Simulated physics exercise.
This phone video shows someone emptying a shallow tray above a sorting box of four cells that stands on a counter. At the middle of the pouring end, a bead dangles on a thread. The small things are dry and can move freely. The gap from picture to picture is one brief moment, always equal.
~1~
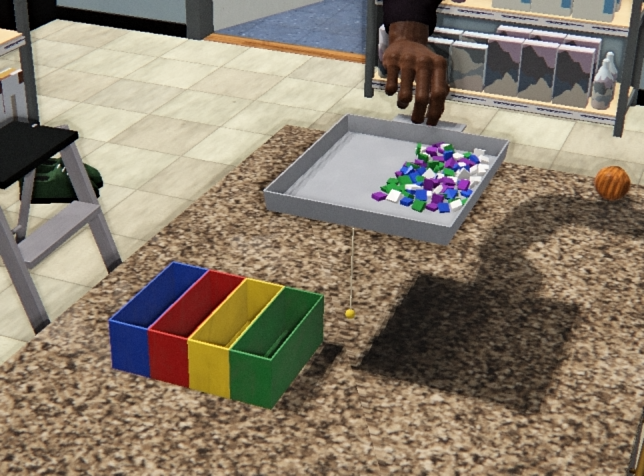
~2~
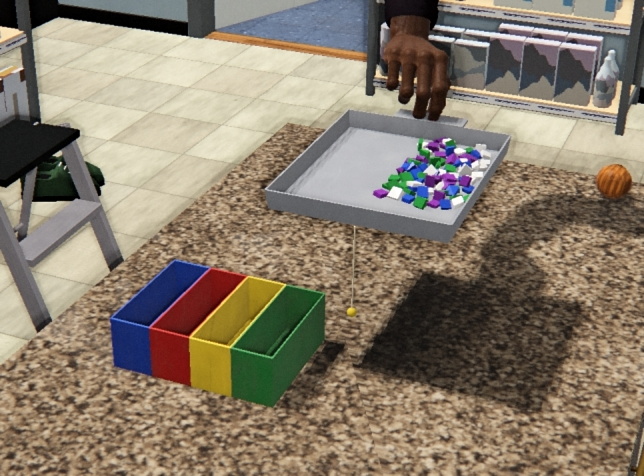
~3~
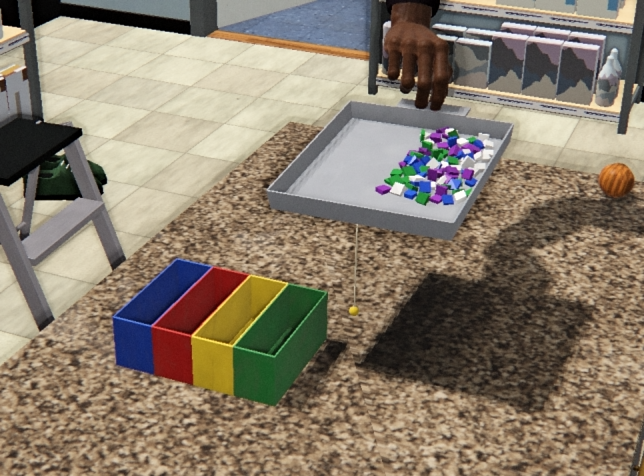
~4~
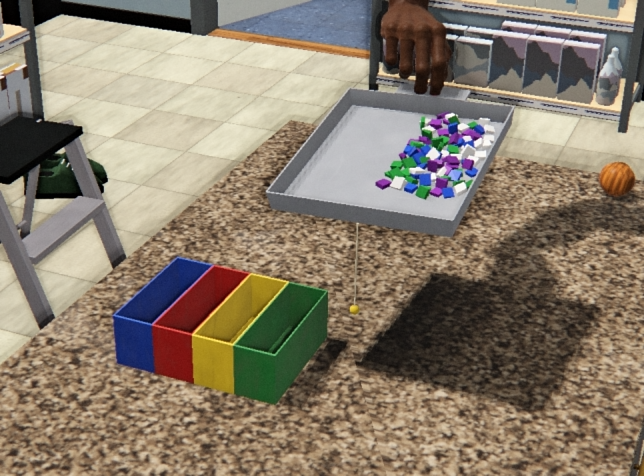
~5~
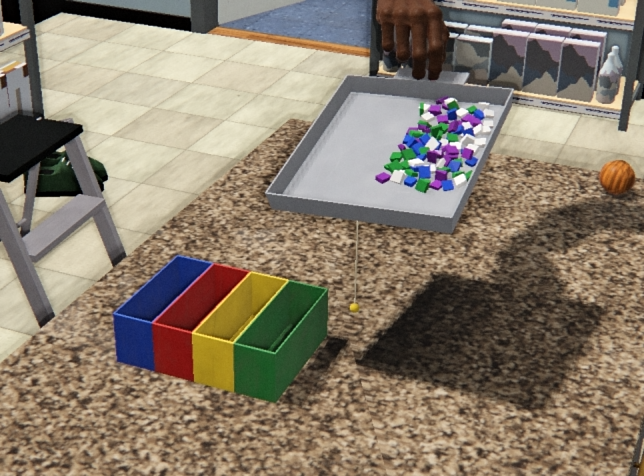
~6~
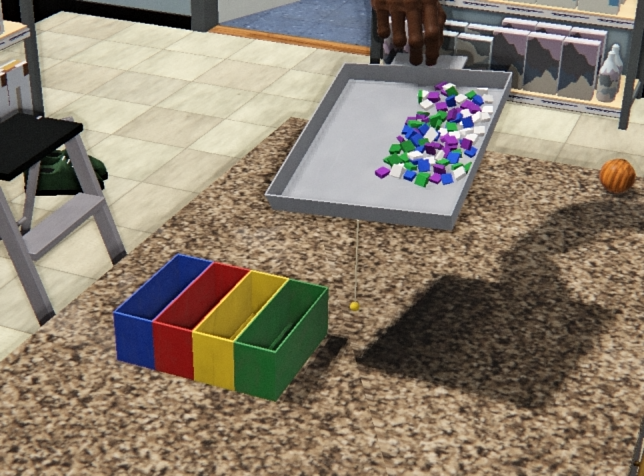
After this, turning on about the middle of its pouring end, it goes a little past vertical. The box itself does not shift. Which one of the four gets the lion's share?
Lion's share: Green.
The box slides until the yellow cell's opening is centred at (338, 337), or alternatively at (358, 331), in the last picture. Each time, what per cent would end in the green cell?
Around 10 % followed by around 0 %.
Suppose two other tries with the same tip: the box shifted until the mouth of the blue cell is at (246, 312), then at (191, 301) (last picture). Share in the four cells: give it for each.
In turn about 100 and about 80 percent.
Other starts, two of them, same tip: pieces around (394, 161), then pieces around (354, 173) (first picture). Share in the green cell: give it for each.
Shares: 50 % for the first, 60 % for the second.
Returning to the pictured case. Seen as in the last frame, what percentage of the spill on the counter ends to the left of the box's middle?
Roughly 0 %.
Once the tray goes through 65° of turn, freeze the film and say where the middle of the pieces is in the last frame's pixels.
(338, 203).
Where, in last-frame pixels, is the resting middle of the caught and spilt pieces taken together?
Last view, resting centre - approx. (291, 370).
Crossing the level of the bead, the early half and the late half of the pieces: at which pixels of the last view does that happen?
First roughly (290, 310), then roughly (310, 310).
Shortly afterwards, tray tipped steeply; all but a few on the tray; a little falling or outside the box.
Next, tray tipped past a quarter turn; the bulk on the tray; a little in the green cell; only a few in the yellow cell; a little falling or outside the box.
Some moments later, tray tipped past a quarter turn; near half in the green cell; a little in the yellow cell; near half falling or outside the box.
In the end, tray tipped past a quarter turn; near half in the green cell; a little in the yellow cell; none at all in the red cell; none at all in the blue cell; near half outside the box.
